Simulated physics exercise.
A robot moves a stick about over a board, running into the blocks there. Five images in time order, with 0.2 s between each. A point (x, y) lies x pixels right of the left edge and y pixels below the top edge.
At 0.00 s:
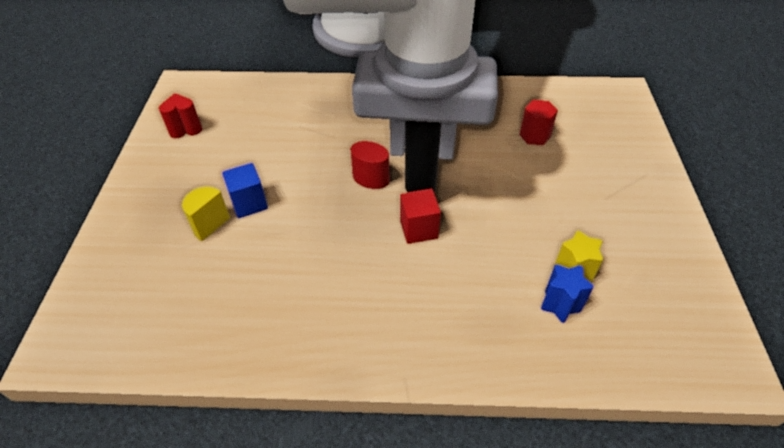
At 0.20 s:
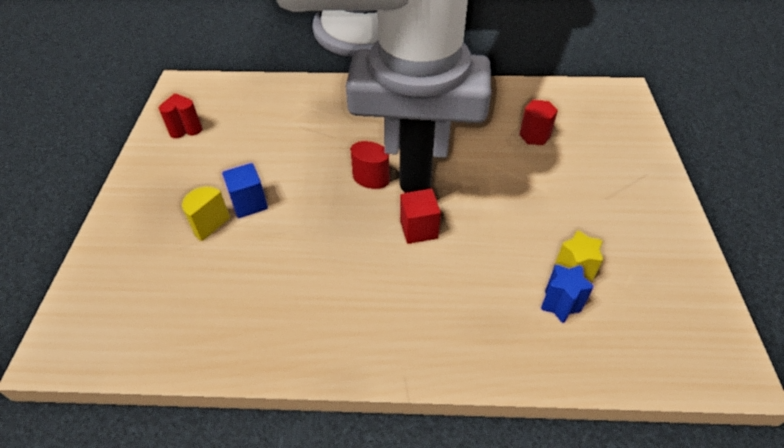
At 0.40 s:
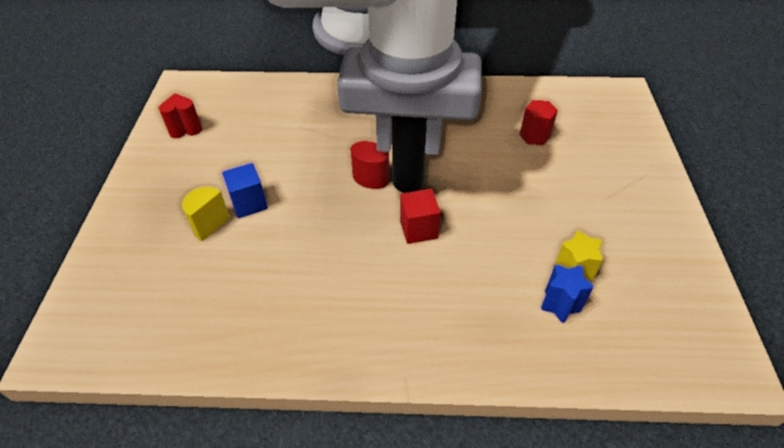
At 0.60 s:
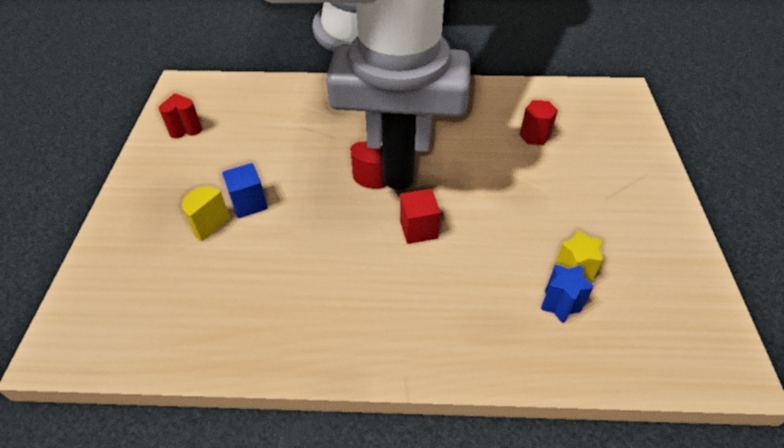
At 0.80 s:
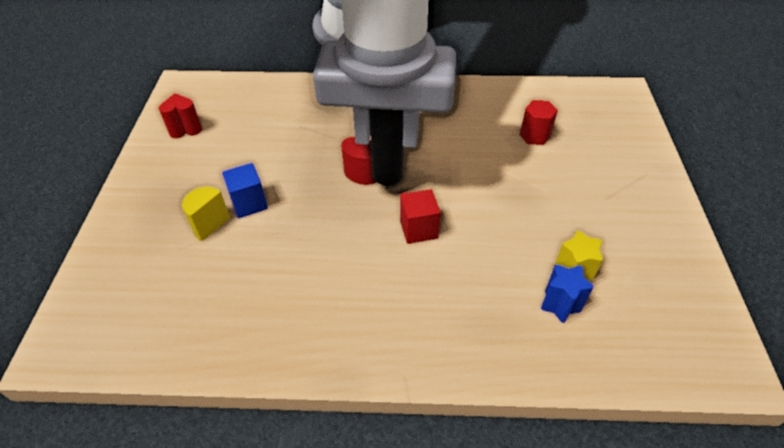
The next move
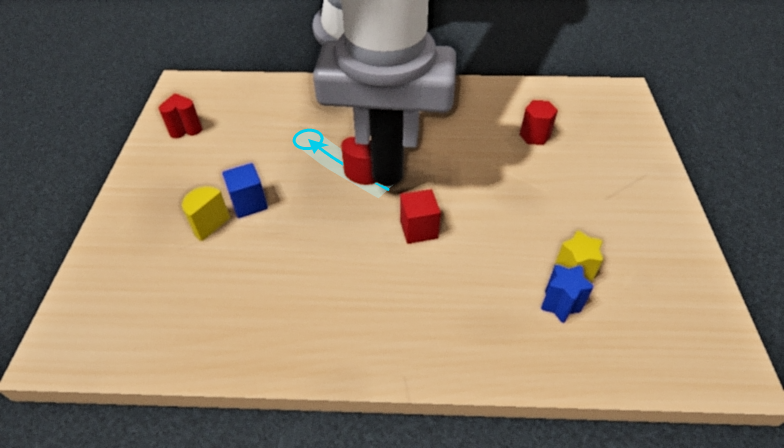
A grey robot arm holding a black stick reaches in from the top of a pale wooden board on a dark surface, seen from above at a fixed angle. A red cylinder and red cube sit near the stick, yellow and blue blocks and another red one at left, a red block and yellow and blue stars at right. The stick slides slowly left, then nudges the cylinder slightly left.
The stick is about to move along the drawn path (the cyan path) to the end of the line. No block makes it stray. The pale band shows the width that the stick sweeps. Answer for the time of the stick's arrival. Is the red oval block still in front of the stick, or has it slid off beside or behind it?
When the path ends, it will sit ahead of the stick.
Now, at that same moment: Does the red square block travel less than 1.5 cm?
Yes, that is how it ends up.
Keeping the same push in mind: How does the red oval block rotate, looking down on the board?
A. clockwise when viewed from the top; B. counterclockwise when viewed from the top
B
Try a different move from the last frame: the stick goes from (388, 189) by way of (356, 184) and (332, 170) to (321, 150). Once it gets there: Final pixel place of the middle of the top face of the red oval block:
I'd guess (315, 102).
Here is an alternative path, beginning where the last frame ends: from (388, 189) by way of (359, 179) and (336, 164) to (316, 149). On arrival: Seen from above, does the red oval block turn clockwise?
Yes, that is what happens.
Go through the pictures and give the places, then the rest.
In the first frame, stick tip at (420, 187); block tops, red oval block at (370, 151); red square block at (420, 203).
In the second frame, stick at (415, 185); blocks unchanged.
In the third frame, stick at (408, 182); blocks unchanged.
In the fourth frame, stick at (399, 179); blocks unchanged.
In the fifth frame, stick at (388, 175); red oval block at (360, 147); red square block at (420, 203).
Path on the board, from (388, 189) by way of (344, 165) to (308, 139).
The first path, step by step. One third of the way, stick at (357, 158); red oval block at (330, 131).
Two thirds of the way, stick at (329, 142); red oval block at (302, 116).
At the end, stick at (306, 125); red oval block at (276, 102), turned 20° anticlockwise; red square block in place.
